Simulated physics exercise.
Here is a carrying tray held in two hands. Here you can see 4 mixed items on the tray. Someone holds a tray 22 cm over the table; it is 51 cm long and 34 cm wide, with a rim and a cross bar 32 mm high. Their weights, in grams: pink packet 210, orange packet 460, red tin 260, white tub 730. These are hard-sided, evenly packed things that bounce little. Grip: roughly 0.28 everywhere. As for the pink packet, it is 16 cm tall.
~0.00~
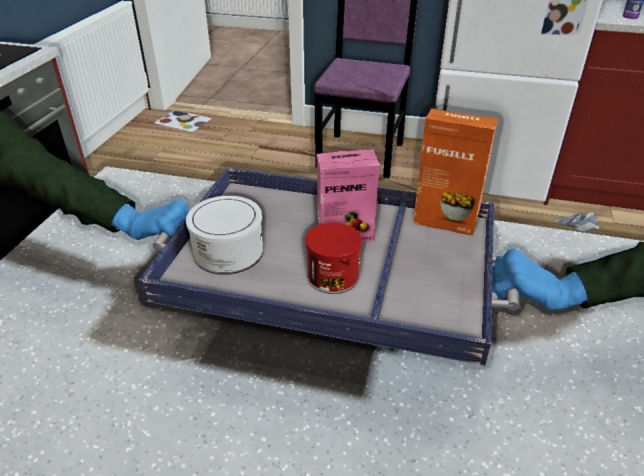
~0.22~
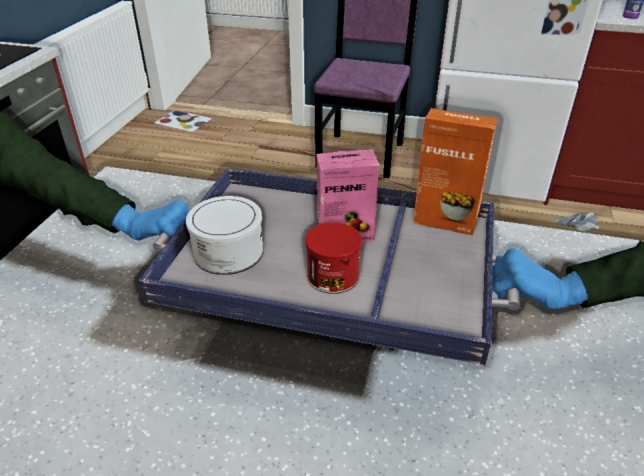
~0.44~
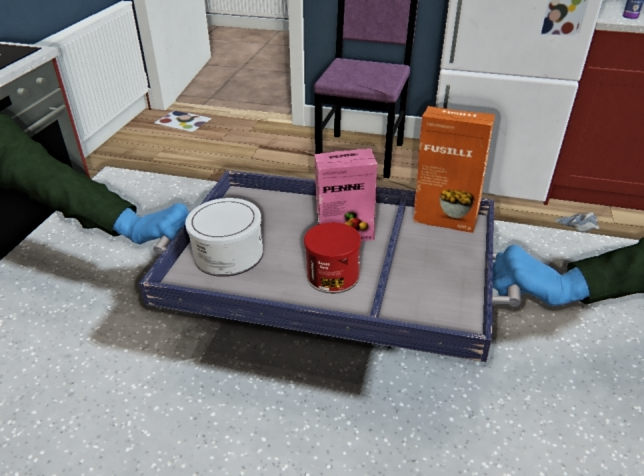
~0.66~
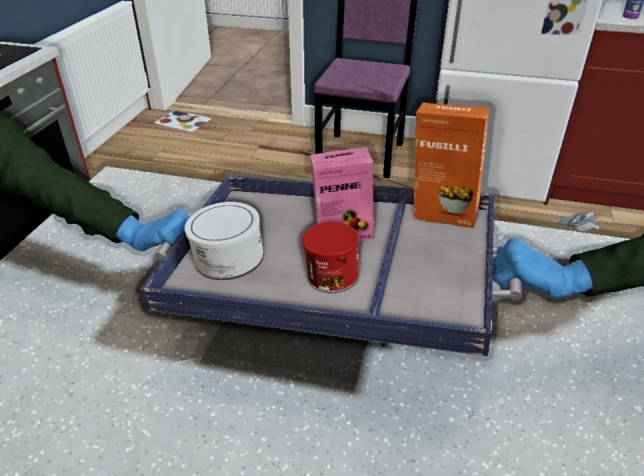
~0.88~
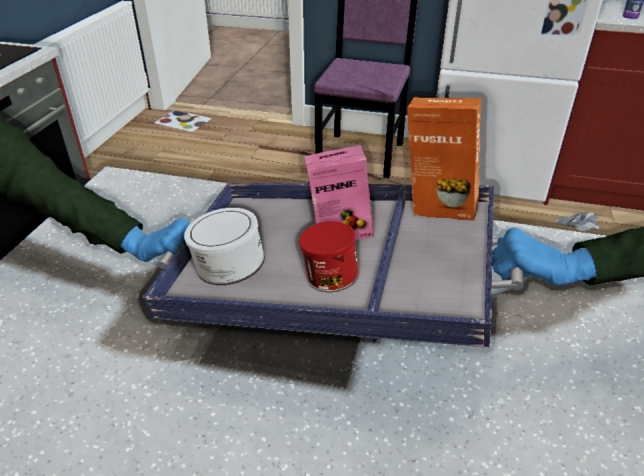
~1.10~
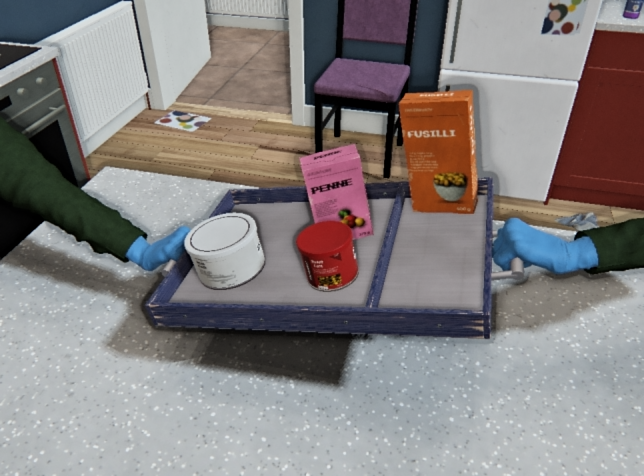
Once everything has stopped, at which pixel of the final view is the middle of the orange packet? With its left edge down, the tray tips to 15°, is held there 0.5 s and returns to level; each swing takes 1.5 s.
About (453, 175).
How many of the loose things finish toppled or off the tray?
All told, 0.
By 1.50 s, tray at 15°, left edge down.
By 2.60 s, tray at 12°, left edge down.
By 2.90 s, tray at 7°, left edge down.
By 3.30 s, tray at 1°, left edge down.
When it is over (4.1 s), all 4 within 5 cm of the start. In the last view, orange packet near (453, 174).
